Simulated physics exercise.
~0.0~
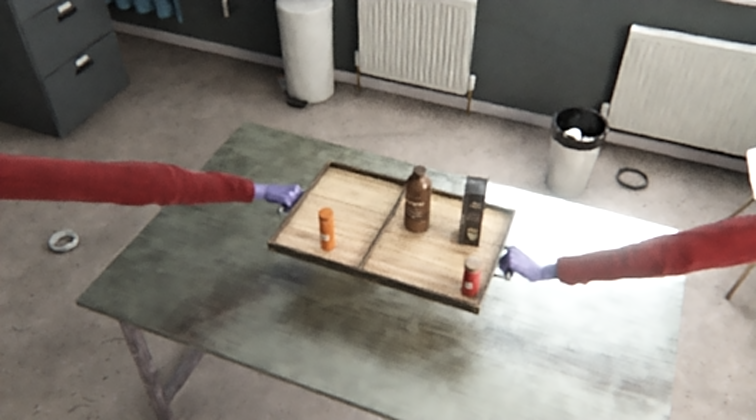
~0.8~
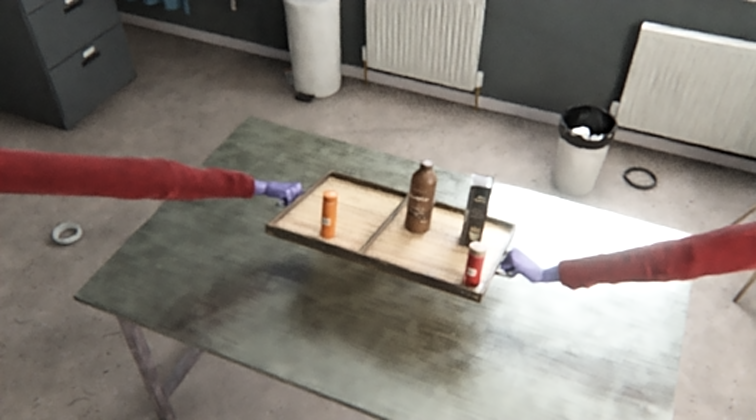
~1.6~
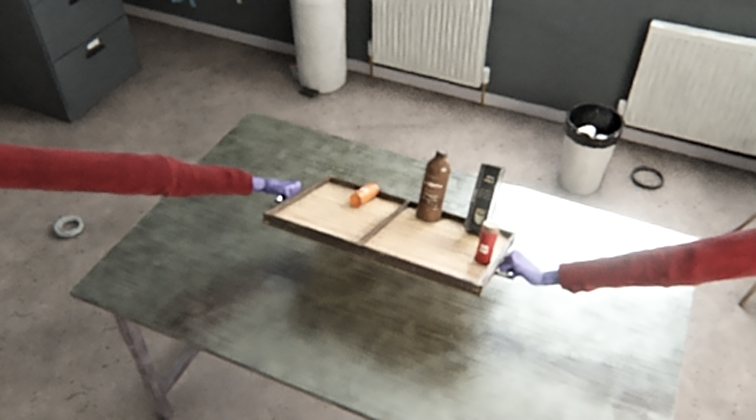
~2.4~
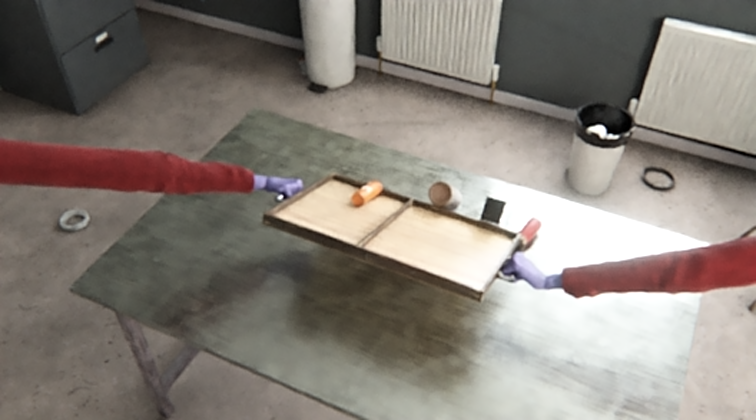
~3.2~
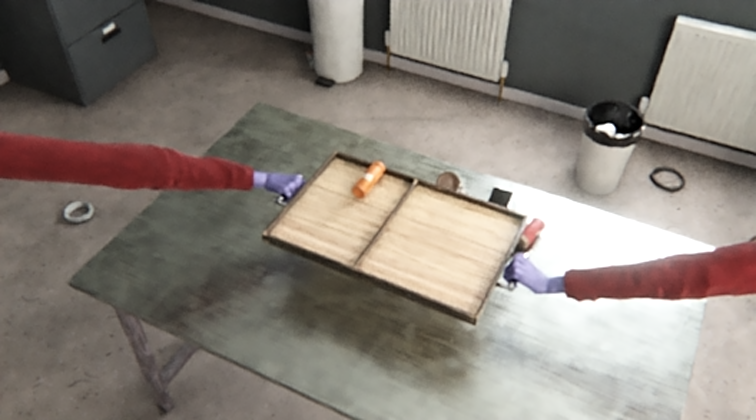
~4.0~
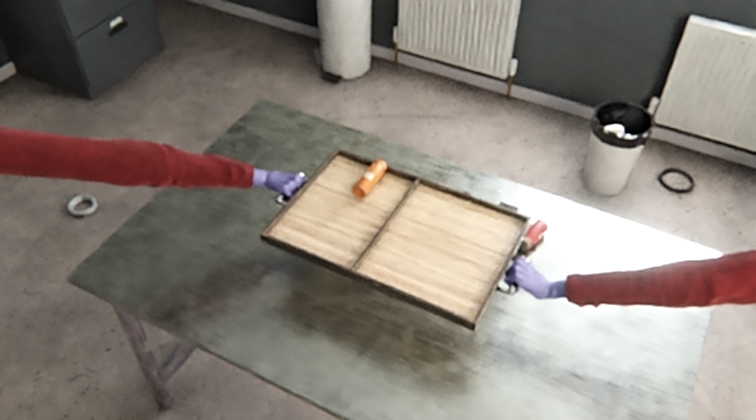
Above a table, two gloved hands tilt a tray until all but the orange shaker fall off.
